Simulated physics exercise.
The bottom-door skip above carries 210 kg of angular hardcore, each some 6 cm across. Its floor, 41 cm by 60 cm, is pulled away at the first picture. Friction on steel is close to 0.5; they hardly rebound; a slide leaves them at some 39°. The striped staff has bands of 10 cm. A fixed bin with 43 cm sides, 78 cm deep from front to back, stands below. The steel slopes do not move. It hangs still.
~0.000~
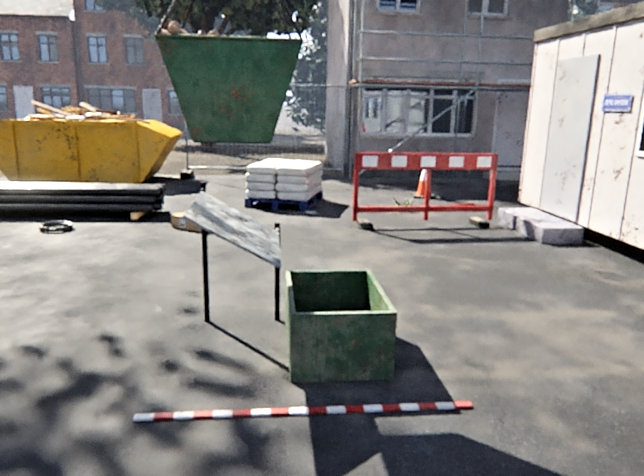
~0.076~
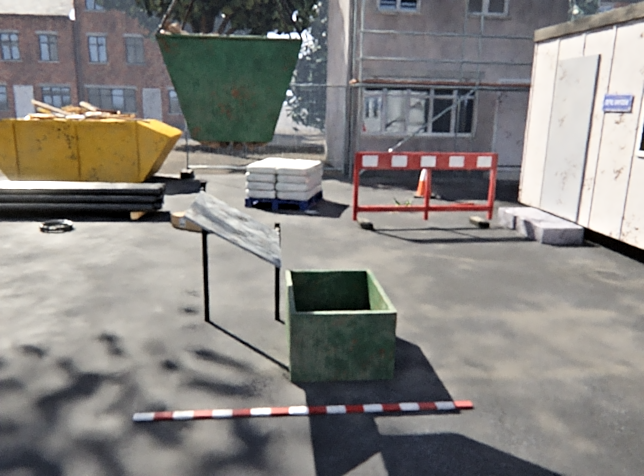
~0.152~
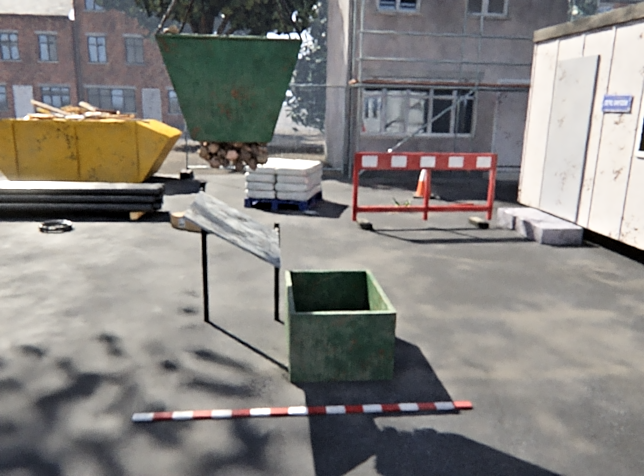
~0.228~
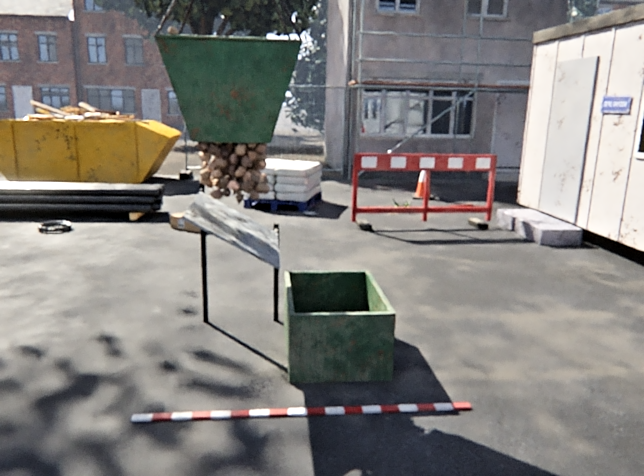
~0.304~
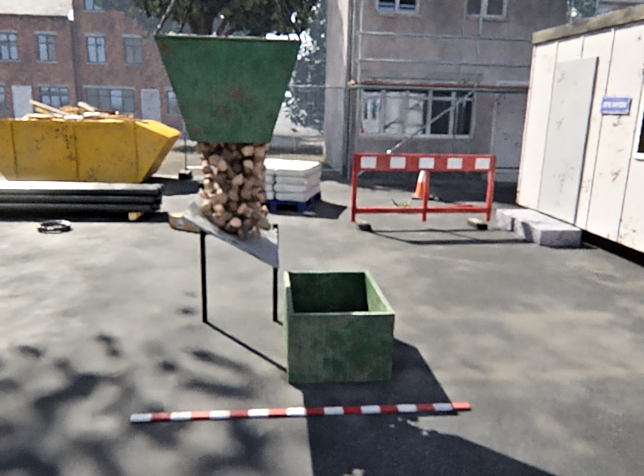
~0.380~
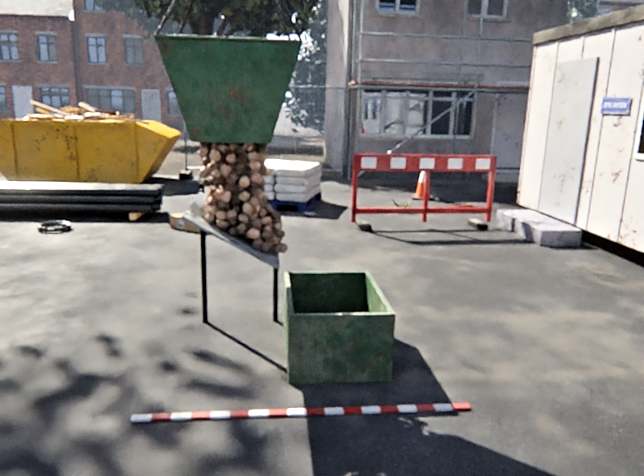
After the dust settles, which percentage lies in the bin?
About 71 per cent.
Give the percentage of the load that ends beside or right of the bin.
Near 20 in a hundred.
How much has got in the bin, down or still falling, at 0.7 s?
Some 25 per cent.
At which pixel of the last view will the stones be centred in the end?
Their middle is at about (331, 332).
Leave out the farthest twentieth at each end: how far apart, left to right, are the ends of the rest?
Roughly 70 cm.
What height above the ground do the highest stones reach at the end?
Some 48 cm high.
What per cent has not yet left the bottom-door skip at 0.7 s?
About 0 per cent.
After 0.7 s, 0 % in the bottom-door skip, 50 % on the steel, 23 % falling or lying left of the bin, 23 % falling or lying in the bin, 4 % falling or lying beside or right of the bin; the stones farthest right are at (372, 336).
After 1.1 s, 0 % in the bottom-door skip, 15 % on the steel, 13 % falling or lying left of the bin, 53 % falling or lying in the bin, 19 % falling or lying beside or right of the bin; the stones farthest right are at (414, 336).
After 1.7 s, 0 % in the bottom-door skip, 9 % falling or lying left of the bin, 69 % falling or lying in the bin, 22 % falling or lying beside or right of the bin; the stones farthest right are at (445, 316).
After 2.6 s, 0 % in the bottom-door skip, 8 % falling or lying left of the bin, 71 % falling or lying in the bin, 22 % falling or lying beside or right of the bin; the stones farthest right are at (447, 316).
After 4.5 s, 0 % in the bottom-door skip, 8 % left of the bin, 71 % in the bin, 22 % beside or right of the bin; the stones farthest right are at (447, 316).
